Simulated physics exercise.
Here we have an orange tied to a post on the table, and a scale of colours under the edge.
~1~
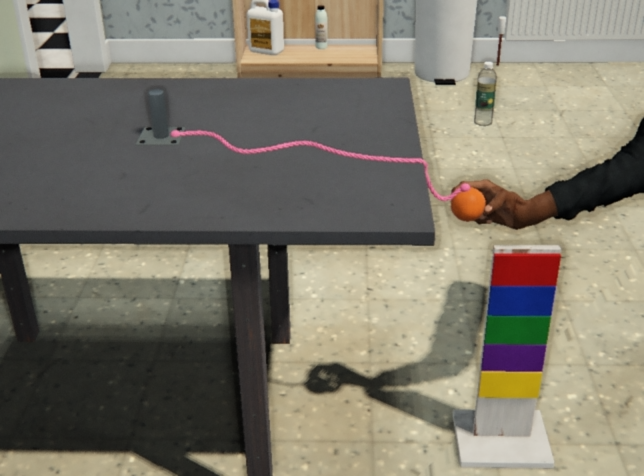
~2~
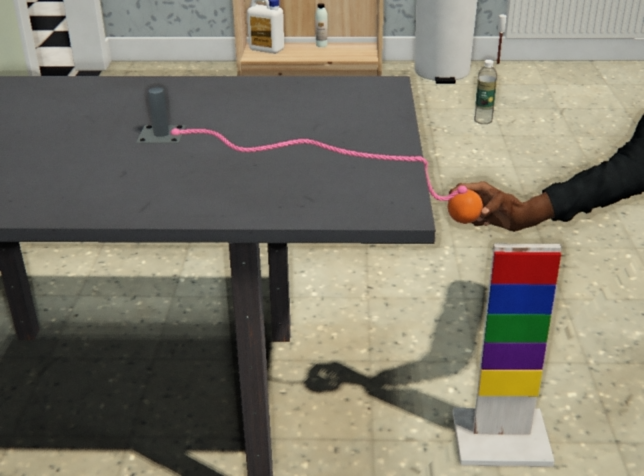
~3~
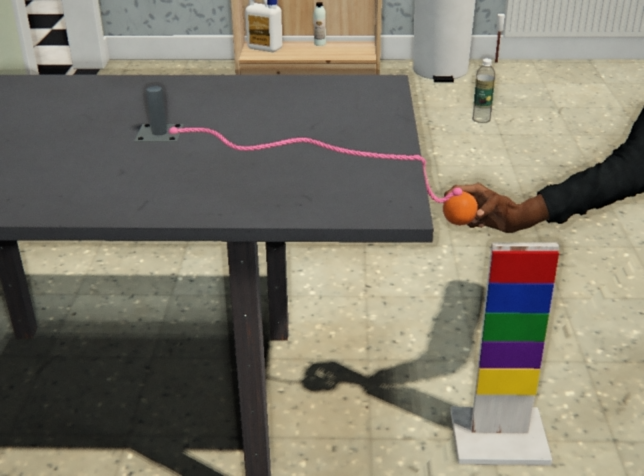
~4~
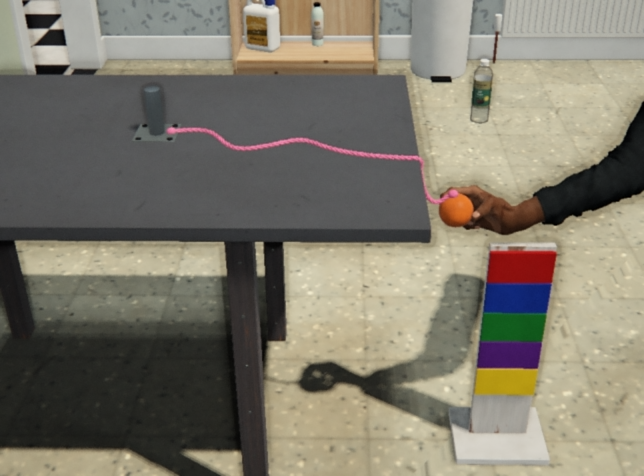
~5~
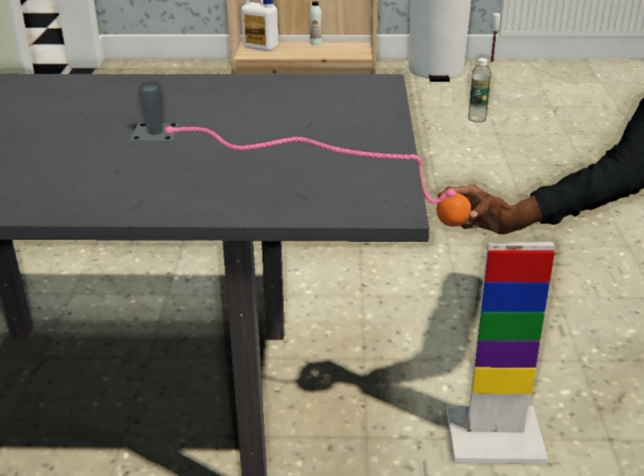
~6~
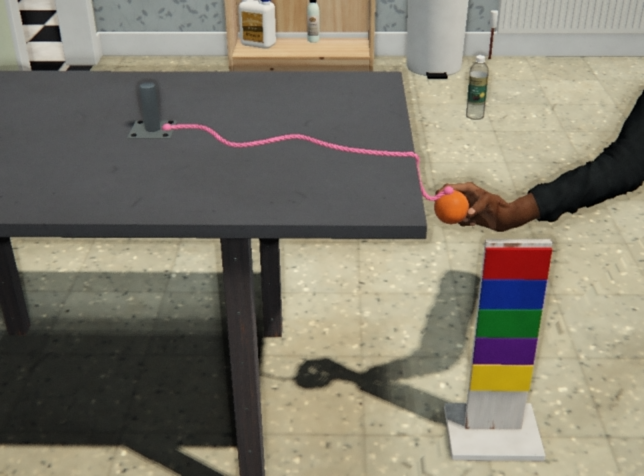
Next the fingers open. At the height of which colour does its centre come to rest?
The cord holds its middle at red.
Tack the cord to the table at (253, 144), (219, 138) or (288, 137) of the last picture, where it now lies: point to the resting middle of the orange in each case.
In that order: (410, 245), (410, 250) and (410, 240).
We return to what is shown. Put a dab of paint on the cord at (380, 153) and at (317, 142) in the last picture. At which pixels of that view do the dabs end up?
They go to (410, 149) and to (343, 143).
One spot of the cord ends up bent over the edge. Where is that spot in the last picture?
Near (386, 154).
Early on, orange near (404, 254); level with red.
Midway, orange near (422, 257); level with red.
Finally, orange near (409, 257); level with red. At red.
